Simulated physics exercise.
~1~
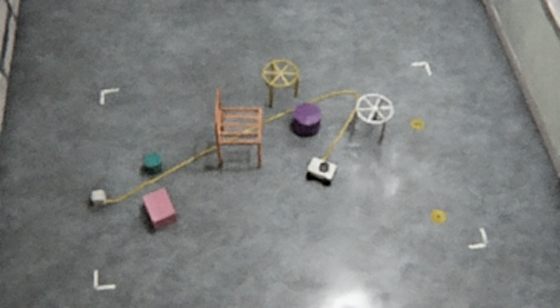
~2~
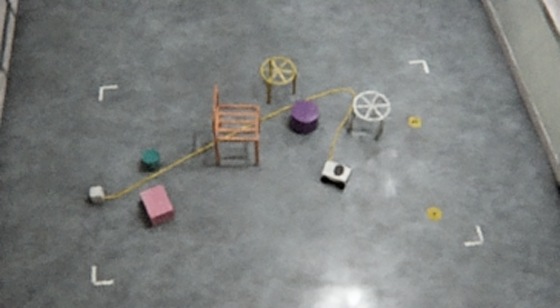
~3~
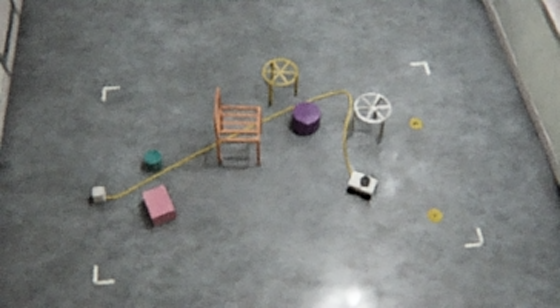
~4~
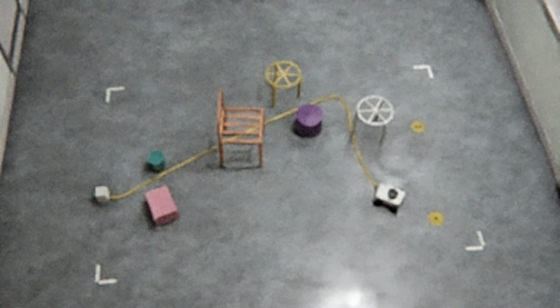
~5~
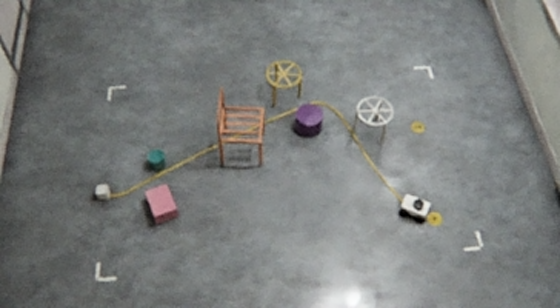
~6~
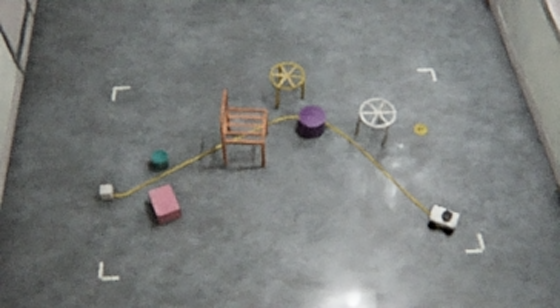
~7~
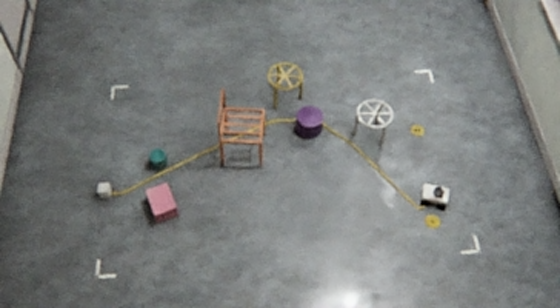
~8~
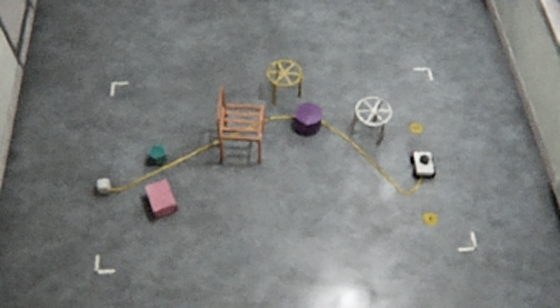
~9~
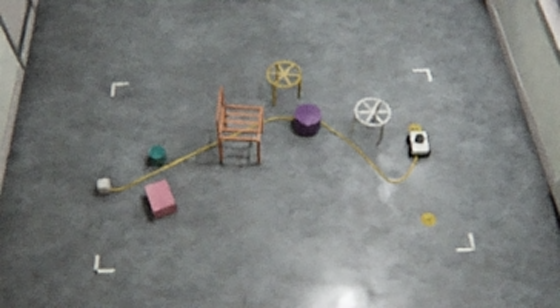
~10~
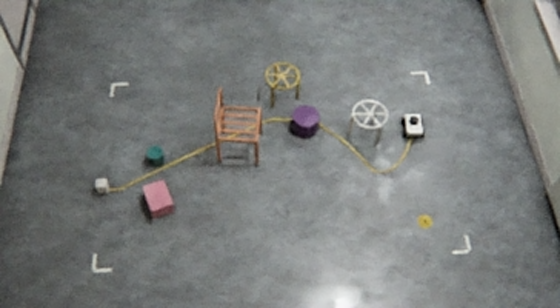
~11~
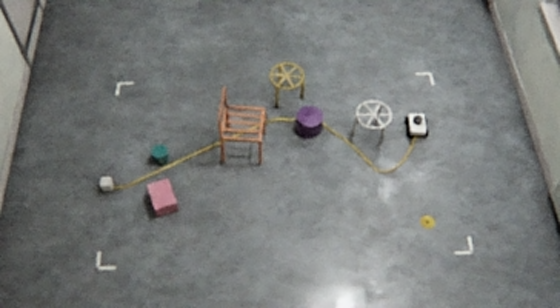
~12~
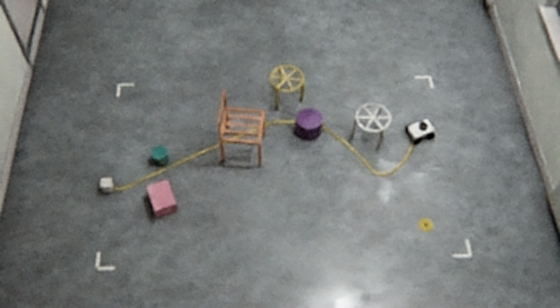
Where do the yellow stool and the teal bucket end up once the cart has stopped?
Both are still in their starting places. The yellow stool stands behind the purple tub, and the teal bucket sits near the pink crate.
